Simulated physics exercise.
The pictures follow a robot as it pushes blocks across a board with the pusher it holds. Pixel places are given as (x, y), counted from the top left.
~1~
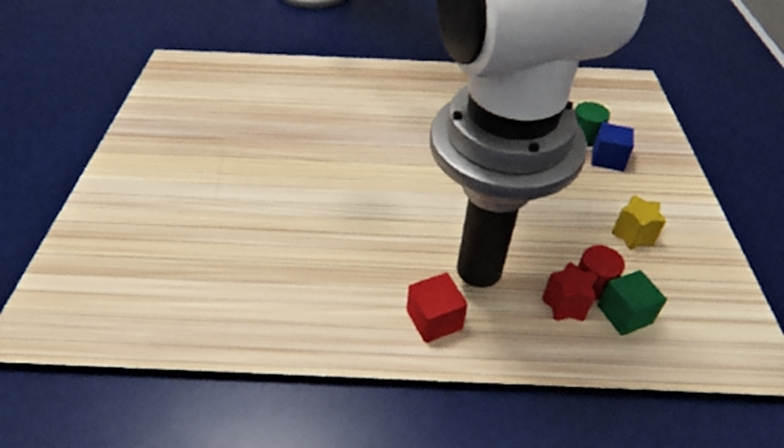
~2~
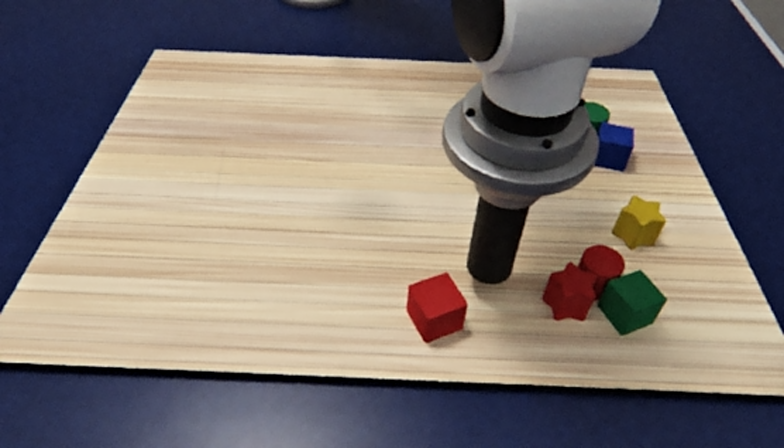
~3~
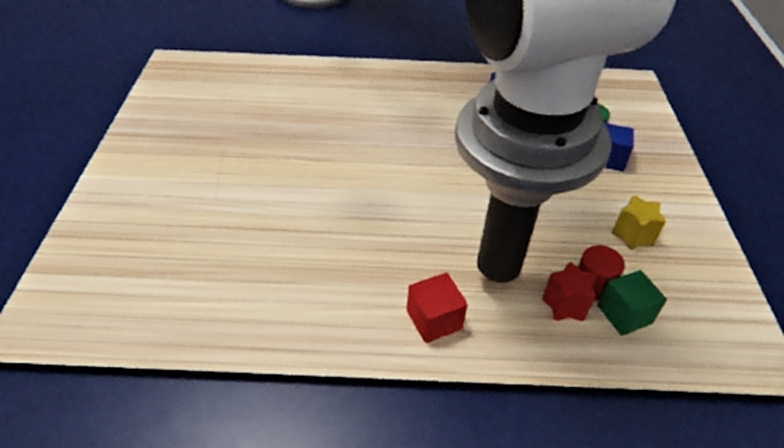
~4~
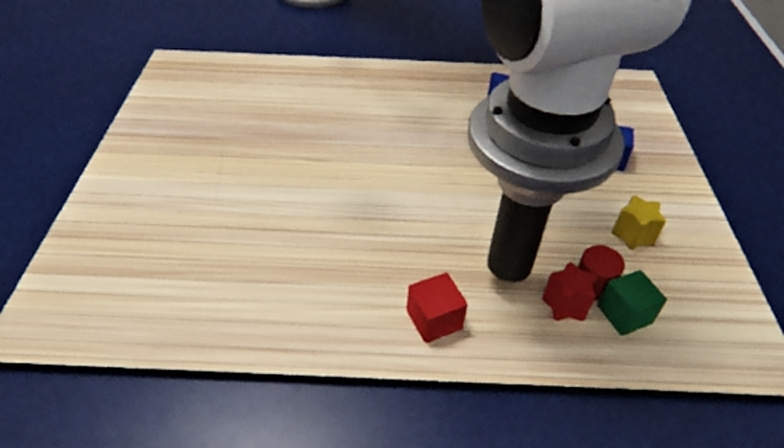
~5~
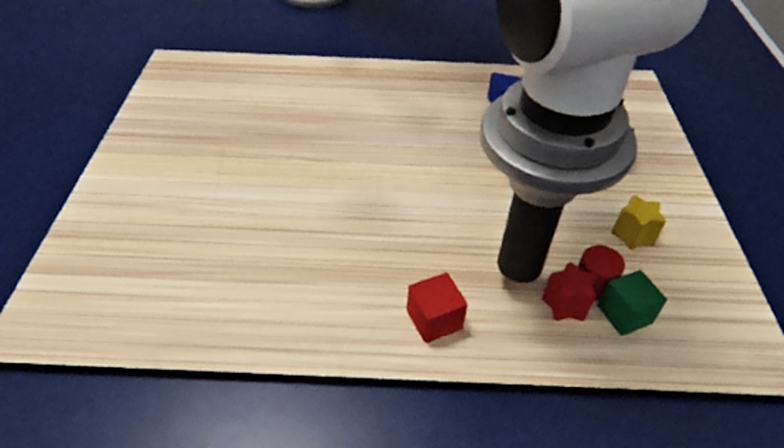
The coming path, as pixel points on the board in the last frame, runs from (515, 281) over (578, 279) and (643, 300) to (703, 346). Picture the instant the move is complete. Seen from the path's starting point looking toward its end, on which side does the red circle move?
So, looking from the first point of the path to the last, the red circle moves leftwards.
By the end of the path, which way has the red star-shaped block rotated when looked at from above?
Looking down: Clockwise.
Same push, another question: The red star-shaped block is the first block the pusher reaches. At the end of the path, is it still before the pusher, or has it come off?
Shed along the way.
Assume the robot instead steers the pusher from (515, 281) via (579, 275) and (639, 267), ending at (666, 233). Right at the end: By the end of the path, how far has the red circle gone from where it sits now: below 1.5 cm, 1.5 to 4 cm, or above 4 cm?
The block winds up beyond 4 cm from where it is now.
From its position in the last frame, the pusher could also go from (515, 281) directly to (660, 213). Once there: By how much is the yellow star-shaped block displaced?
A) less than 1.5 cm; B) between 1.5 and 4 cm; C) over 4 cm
The answer is C.
The first path, step by step. One third of the way, pusher at (587, 264); red star-shaped block at (593, 286), turned 45° clockwise; red circle at (636, 262); green square block at (651, 296), turned 25° clockwise.
Two thirds of the way, pusher at (652, 286); red star-shaped block at (597, 287), turned 60° clockwise; red circle at (700, 274); green square block at (665, 313), turned 30° clockwise.
At the end, pusher at (714, 331); red star-shaped block at (597, 287), turned 60° clockwise; red circle at (722, 280); green square block at (679, 335), turned 75° clockwise; yellow star-shaped block not moved.
